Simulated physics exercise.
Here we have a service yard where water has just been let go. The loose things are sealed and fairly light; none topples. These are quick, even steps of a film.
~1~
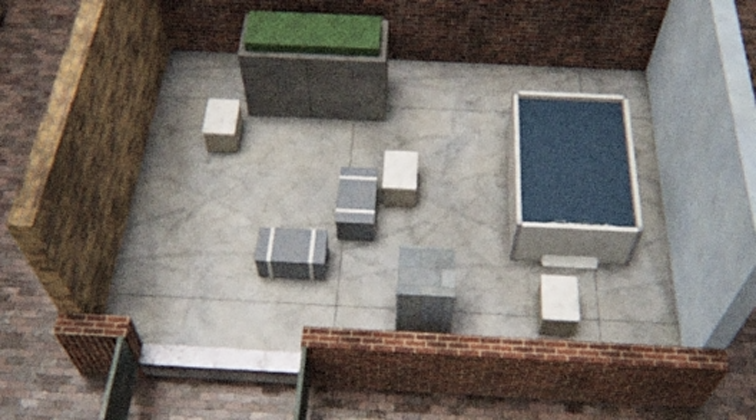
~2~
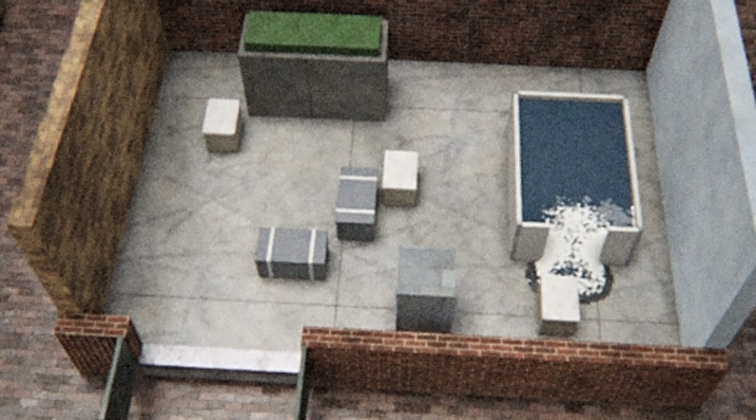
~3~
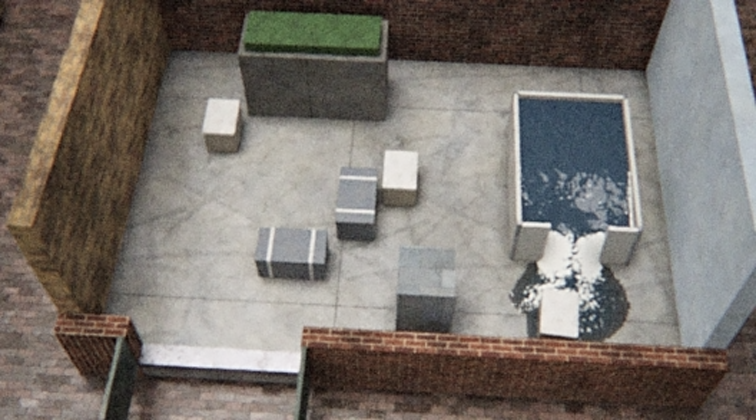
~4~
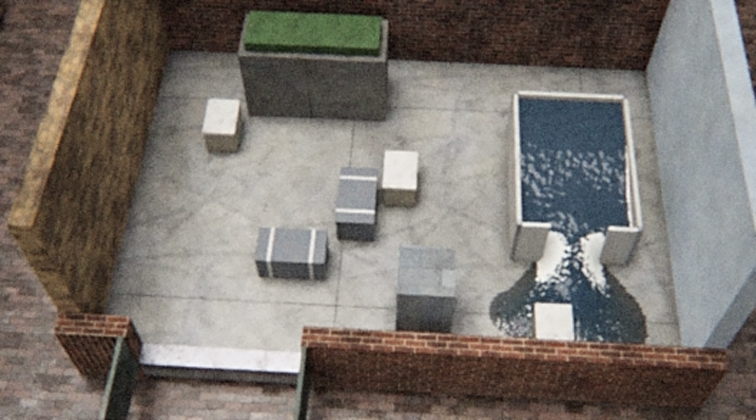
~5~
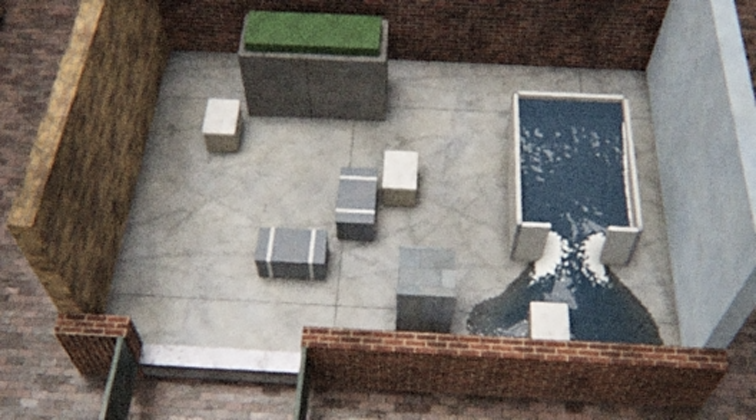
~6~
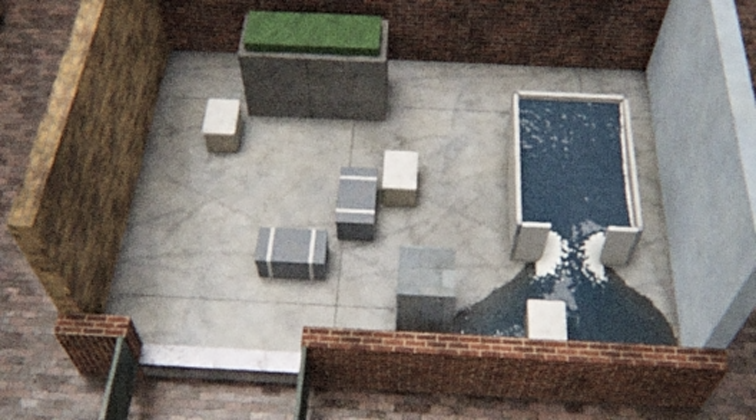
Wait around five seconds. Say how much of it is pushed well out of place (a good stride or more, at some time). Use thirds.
Share: Under a third.
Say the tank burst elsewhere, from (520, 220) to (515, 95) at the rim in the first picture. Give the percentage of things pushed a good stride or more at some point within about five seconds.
Near 80 in a hundred.
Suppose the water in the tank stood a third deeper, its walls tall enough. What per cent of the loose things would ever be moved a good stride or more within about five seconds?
Roughly 20 per cent.
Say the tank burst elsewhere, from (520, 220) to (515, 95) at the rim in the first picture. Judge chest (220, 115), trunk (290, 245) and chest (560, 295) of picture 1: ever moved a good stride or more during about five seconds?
In turn: Yes, pushed that far, under that.
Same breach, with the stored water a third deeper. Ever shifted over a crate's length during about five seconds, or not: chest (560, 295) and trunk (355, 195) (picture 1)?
In turn: That far or more, never so far.
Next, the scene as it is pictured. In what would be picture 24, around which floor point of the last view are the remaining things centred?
Around (352, 189).
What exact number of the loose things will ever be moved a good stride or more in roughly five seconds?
The number is 1.
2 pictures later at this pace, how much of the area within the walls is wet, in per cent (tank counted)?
Some 20 per cent.
A moment on, 1 of 5 are well off their spots; 1 afloat.
Next, 1 of 5 are well off their spots; 1 afloat.
Later, 1 of 5 are well off their spots; 0 afloat.
In the end, 1 of 5 are well off their spots, and 1 have been at some point; 1 afloat.
